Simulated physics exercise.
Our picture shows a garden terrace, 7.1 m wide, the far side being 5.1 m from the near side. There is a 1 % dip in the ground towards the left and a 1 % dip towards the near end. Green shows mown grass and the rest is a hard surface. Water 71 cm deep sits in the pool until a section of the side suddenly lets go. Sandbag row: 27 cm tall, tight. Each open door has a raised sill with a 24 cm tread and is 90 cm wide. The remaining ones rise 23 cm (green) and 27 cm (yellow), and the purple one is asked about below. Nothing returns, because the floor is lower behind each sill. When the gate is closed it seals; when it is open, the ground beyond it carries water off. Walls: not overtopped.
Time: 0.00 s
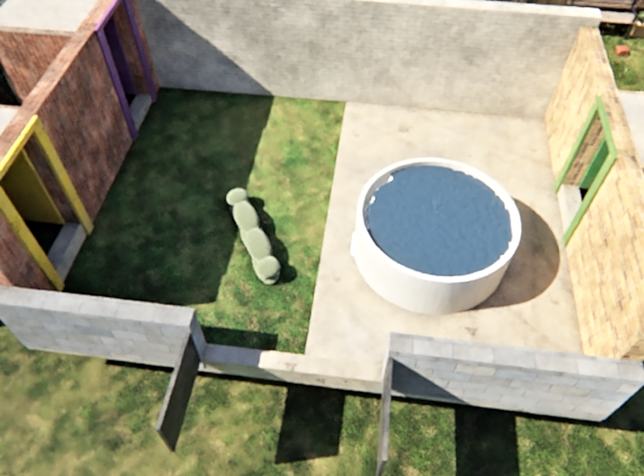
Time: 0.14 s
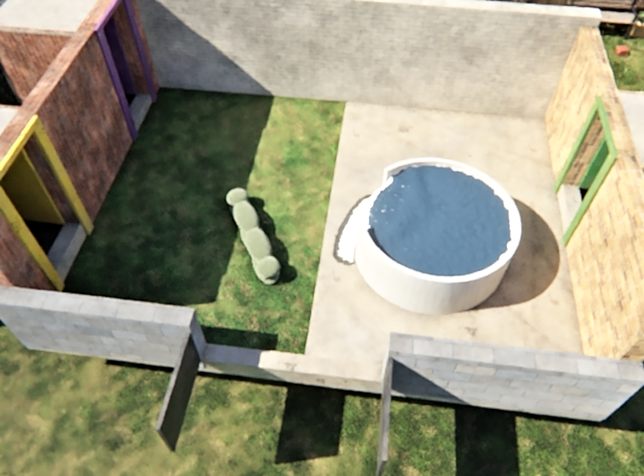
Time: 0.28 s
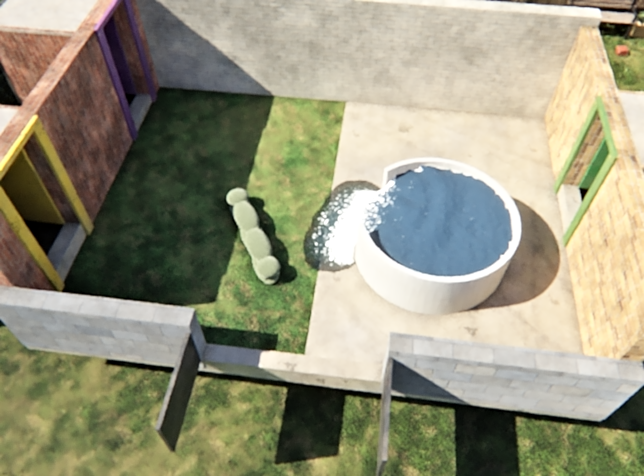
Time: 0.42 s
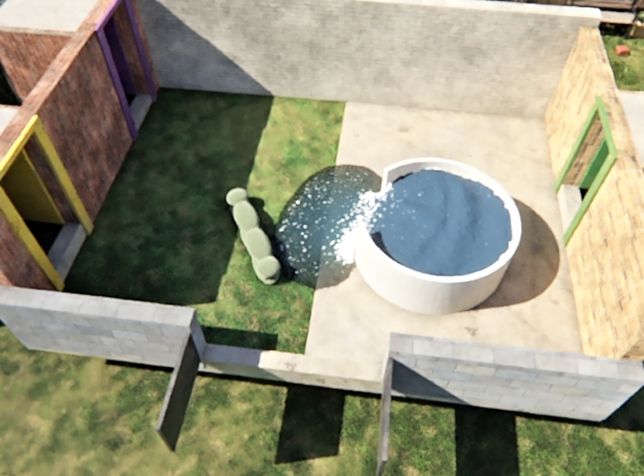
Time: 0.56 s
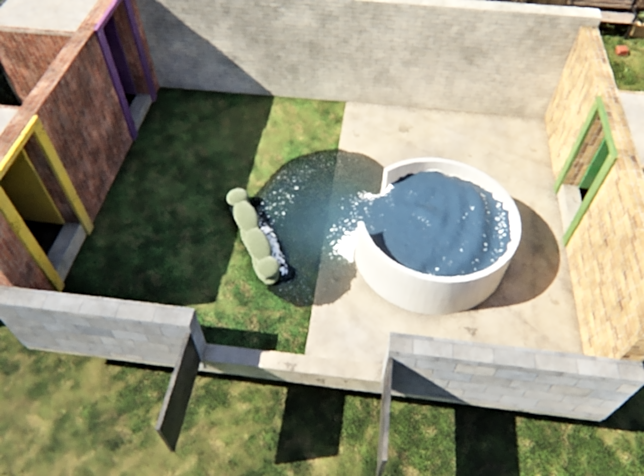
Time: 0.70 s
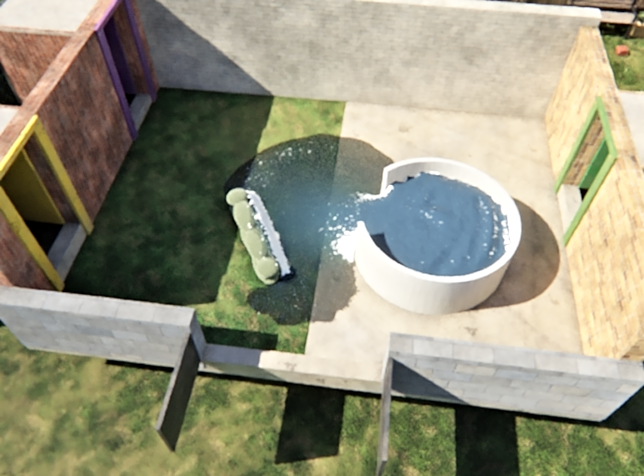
A round white pool of blue water stands on pale paving at the right of a walled yard, seen from high above by a still camera. Mown grass covers the left side, with a short pale-green row of sandbags, a yellow and a purple doorway beyond, and a green one at right. Water bursts through the pool's left side, foams onto the paving, fans across the grass and reaches the sandbags.
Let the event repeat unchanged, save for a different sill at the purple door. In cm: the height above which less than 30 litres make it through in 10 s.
15 cm.
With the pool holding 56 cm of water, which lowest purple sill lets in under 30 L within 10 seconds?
Roughly 10.5 centimetres.
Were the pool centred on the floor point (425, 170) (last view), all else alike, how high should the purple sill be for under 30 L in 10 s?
At least some 22 centimetres tall.
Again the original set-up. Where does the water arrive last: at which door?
The answer is the green one.
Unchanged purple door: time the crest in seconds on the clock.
Some 3.4 s, more or less.
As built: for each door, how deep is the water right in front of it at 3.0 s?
Door by door in cm - green 0, yellow 0, purple 19.
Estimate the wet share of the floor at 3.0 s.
I'd say near 55 percent is wet.
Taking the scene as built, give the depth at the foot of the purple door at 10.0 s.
You'd measure close to 8.5 cm there.
After 1.4 s water covers 25 % of the floor, deepest (38 cm) near (268, 238); it has not reached the purple door.
After 3.0 s water covers 55 % of the floor, deepest (32 cm) near (157, 94); 19 cm at the purple door, 0 litres in over its 18 cm sill.
After 10.0 s water covers 95 % of the floor, deepest (14 cm) near (44, 323); 8 cm at the purple door, 13 litres in over its 18 cm sill.
At the purple door as built, the water arrived by 2.2 s and peaked near 24 cm at 3.4 s.
Run again over the same 10 s with other heights there, 39 litres in over 14 cm, 10 litres over 19 cm. The limit of 30 litres is kept from about 15 cm up.
